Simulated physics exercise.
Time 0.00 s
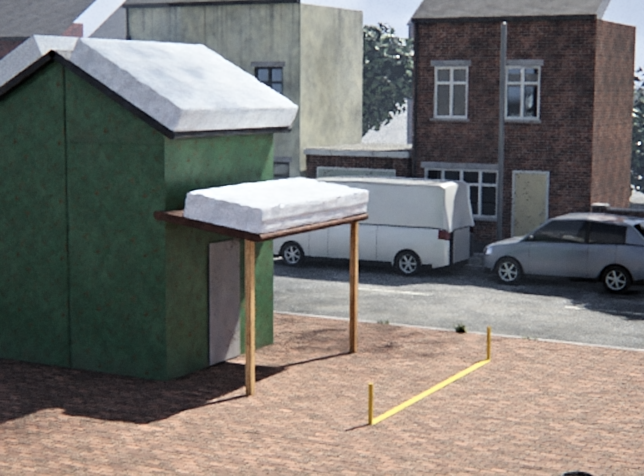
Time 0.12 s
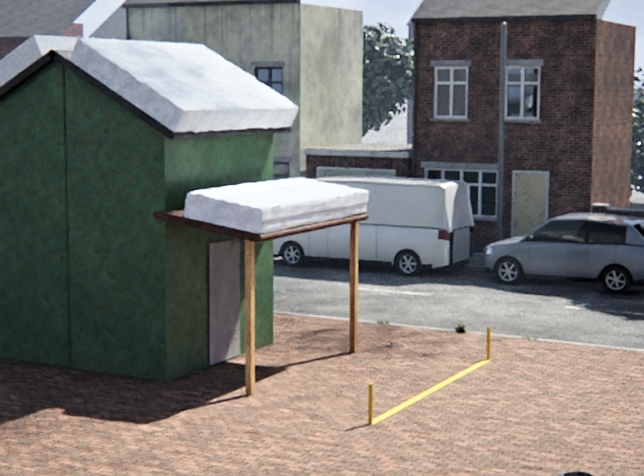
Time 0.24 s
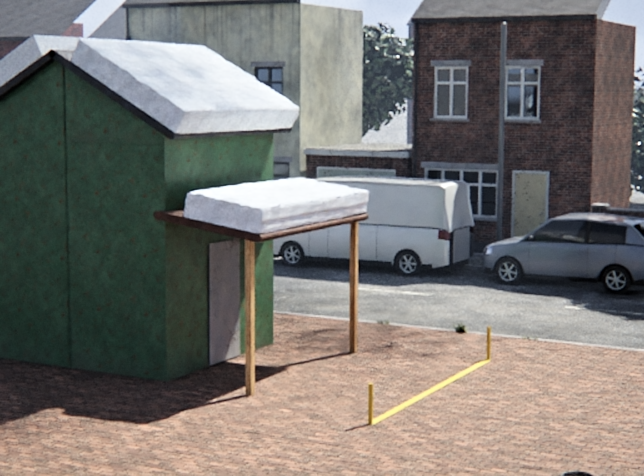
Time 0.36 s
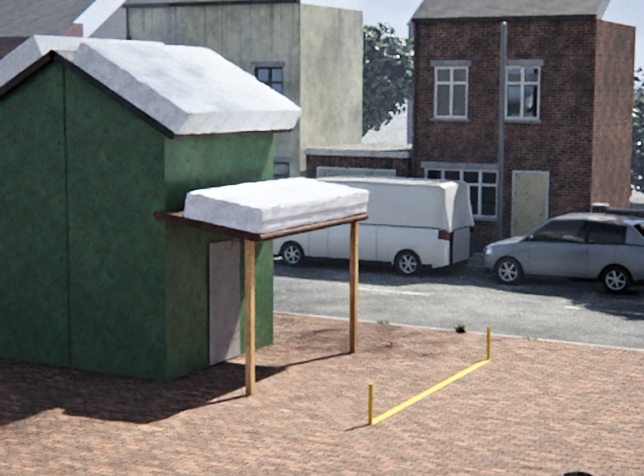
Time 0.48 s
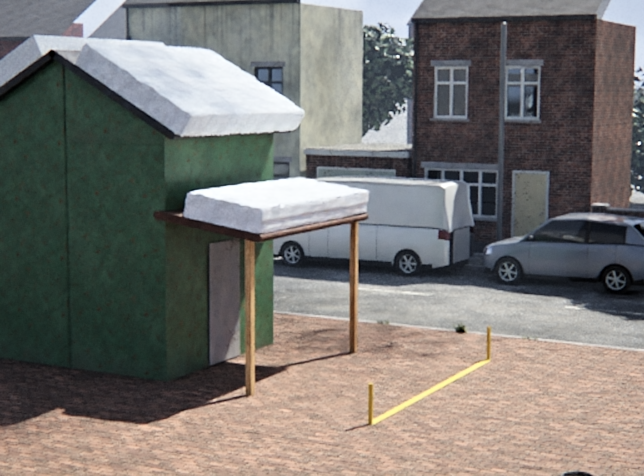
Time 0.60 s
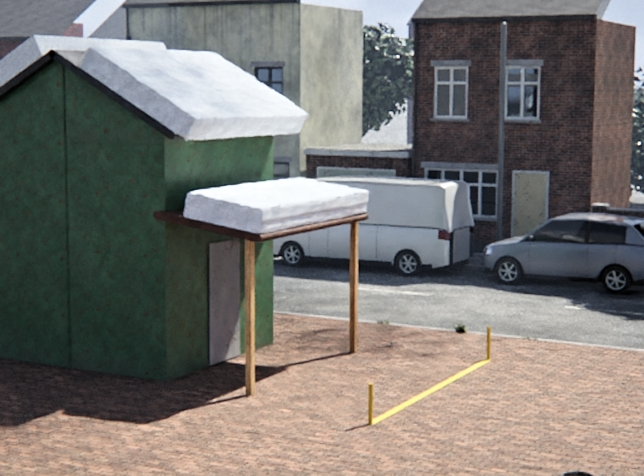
To begin with, thick snow covers the roof of a green building, with a smaller snowy canopy below and a yellow line on the paved ground. The roof snow then slides slowly down the slope to the right in one piece, poking slightly past the eave, while the canopy snow stays still.
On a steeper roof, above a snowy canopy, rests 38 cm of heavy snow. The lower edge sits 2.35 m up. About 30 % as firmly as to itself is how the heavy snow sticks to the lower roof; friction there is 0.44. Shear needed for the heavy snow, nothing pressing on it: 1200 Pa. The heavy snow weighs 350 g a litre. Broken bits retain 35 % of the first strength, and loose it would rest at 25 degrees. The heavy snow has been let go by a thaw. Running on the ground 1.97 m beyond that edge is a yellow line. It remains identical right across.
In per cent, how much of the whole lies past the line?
3 per cent.
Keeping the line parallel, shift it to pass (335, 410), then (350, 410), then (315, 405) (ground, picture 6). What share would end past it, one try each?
18 %, then 12 %, then 25 %.
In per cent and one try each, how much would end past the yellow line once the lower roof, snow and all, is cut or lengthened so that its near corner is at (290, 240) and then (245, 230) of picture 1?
I'd expect around 0 percent the first time and around 7 percent the second.
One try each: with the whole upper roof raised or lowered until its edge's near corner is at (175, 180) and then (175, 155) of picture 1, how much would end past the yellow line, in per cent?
0 per cent, then 0 per cent.
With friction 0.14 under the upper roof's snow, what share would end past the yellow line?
It would be near 16 %.
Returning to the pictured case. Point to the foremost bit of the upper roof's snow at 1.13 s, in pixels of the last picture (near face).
About (227, 184).
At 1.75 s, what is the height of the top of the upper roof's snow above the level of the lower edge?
Roughly 1.6 m.
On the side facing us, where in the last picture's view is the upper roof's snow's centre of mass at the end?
Around (287, 323).
After 1.13 s, none is below the lower edge and 0 % is past the line.
After 1.75 s, none is below the lower edge and 0 % is past the line.
After 2.38 s, 20 % is below the lower edge and 0 % is past the line.
After 3.00 s, 41 % is below the lower edge and 3 % is past the line.
After 5.00 s, at the end, 51 % is below the lower edge and 3 % is past the line.
